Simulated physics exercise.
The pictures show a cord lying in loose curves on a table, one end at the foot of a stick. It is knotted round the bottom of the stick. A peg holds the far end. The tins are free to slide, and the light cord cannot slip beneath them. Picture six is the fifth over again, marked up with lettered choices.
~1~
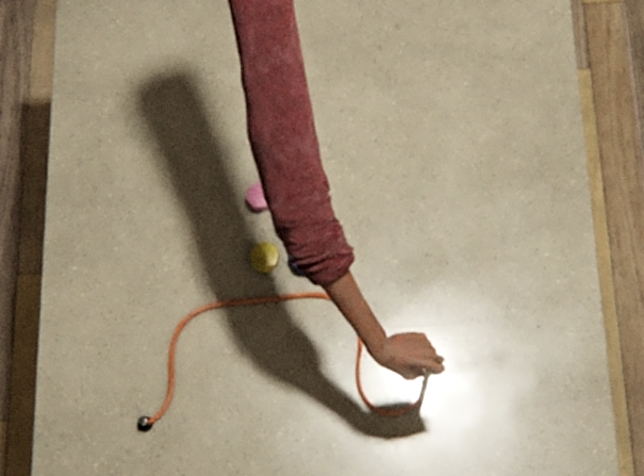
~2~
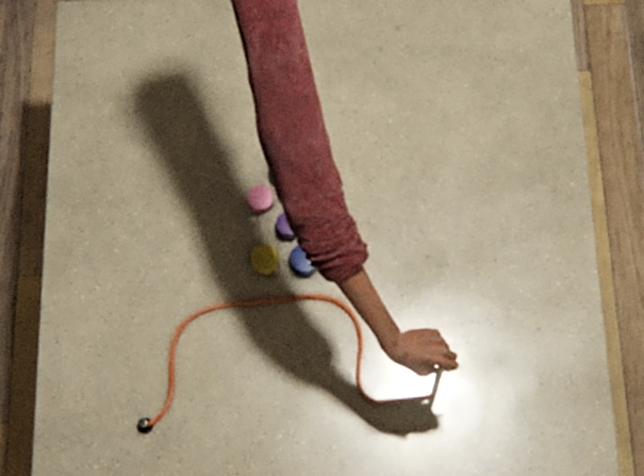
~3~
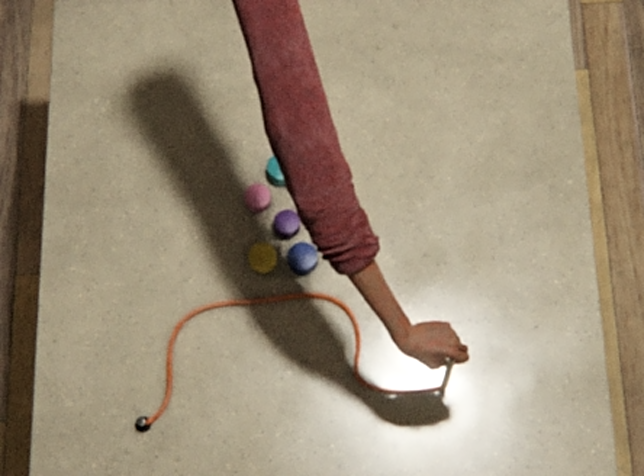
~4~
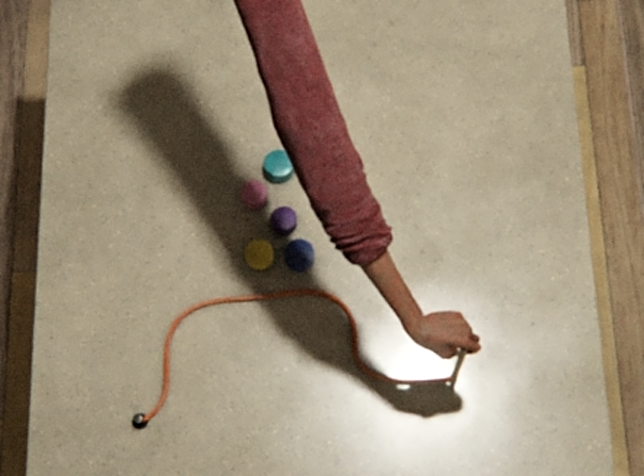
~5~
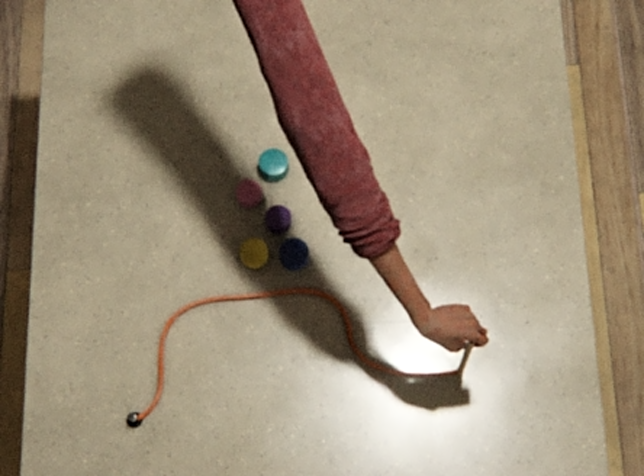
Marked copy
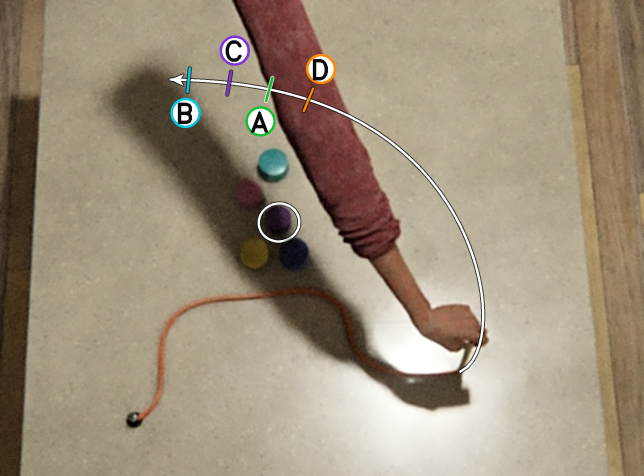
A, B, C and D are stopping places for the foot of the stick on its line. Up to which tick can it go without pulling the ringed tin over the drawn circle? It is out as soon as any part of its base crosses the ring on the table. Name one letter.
At C, and not beyond.
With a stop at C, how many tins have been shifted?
One.
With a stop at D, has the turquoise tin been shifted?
No.
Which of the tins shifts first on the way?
The blue one.
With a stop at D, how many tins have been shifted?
By then, none.
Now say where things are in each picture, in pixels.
In the first picture, pink tin (260, 198).
In the second picture, pink tin (260, 200); peg (144, 424).
In the third picture, purple tin (287, 224); yellow tin (263, 258).
In the fourth picture, blue tin (300, 256); turquoise tin (279, 166).
In the fifth picture, pink tin (249, 194); peg (134, 418); purple tin (279, 220).
On the copy, A at (269, 89); B at (189, 80); C at (229, 83); D at (309, 100); the ring at (279, 222); the route from (460, 372) via (399, 149) to (170, 80).
On C. First, foot of the stick (460, 226); purple tin (279, 220).
Then, foot of the stick (355, 120); purple tin (279, 220).
Finally, foot of the stick (229, 84); purple tin (279, 220); blue tin (283, 250); the purple tin is still in its ring.
By contrast, A is safe but short; B drags the ringed tin to (265, 212); D is safe but short.
